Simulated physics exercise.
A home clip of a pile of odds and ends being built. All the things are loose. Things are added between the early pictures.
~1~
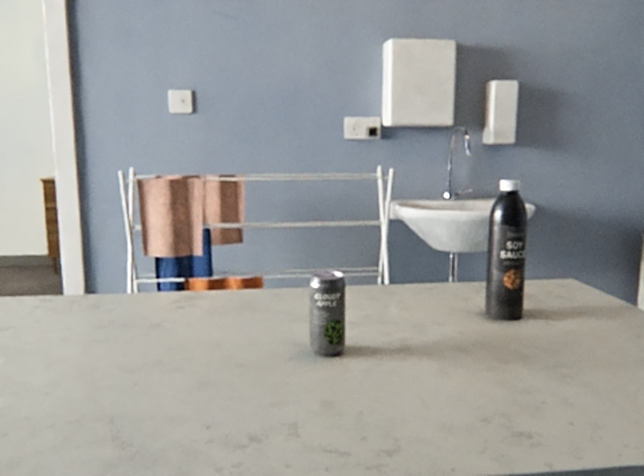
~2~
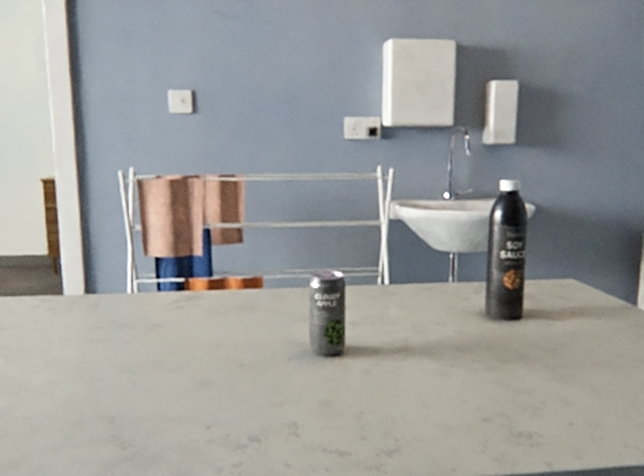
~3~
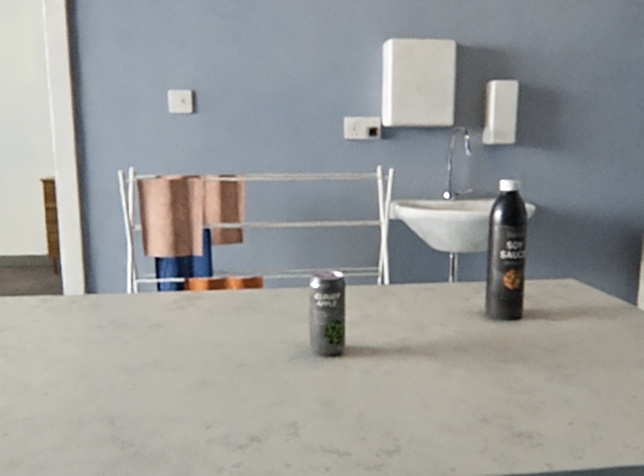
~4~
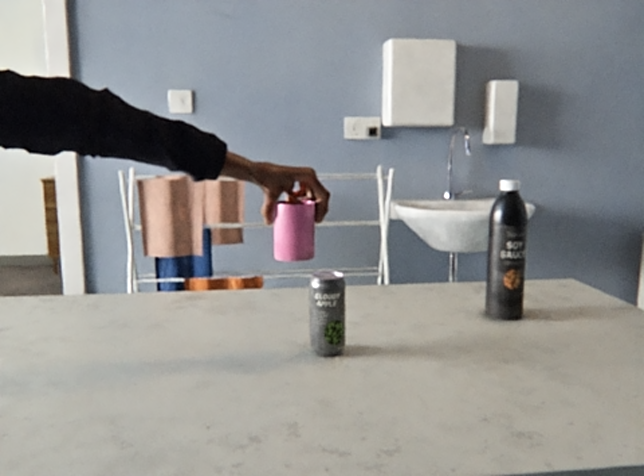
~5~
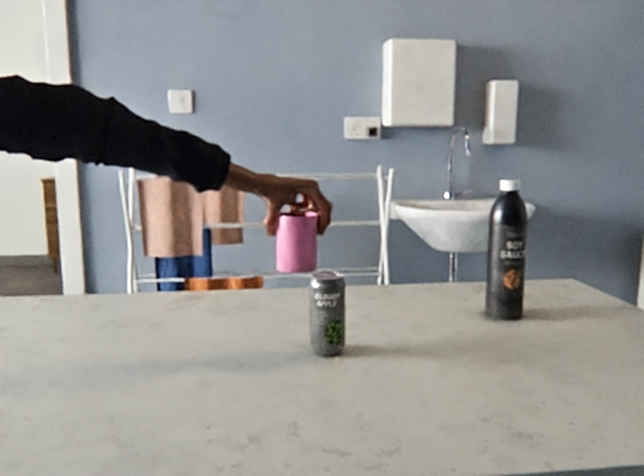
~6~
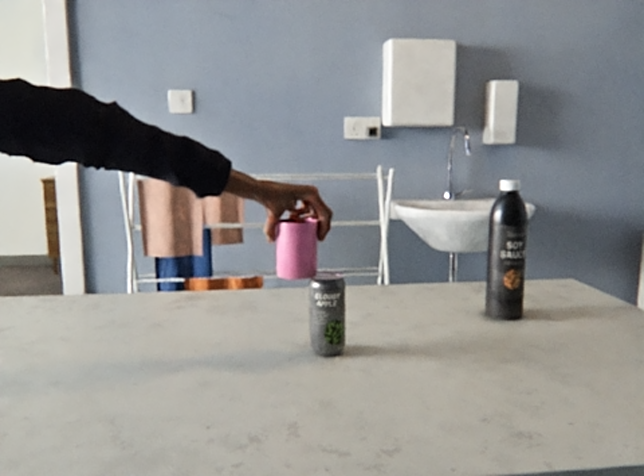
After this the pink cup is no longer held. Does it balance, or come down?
Outcome: The pile loses its balance.
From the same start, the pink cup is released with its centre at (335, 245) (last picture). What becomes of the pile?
Then it stays up.
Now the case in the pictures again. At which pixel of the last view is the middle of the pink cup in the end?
Around (272, 333).
Then, 0.30 s later than the last frame, pink cup now fallen.
Then, 0.40 s later than the last frame, things are still on the move.
When it is over, fallen, pink cup; the other 2 as before. End places, in pixels of the last picture, pink cup near (273, 333). The pile comes apart.
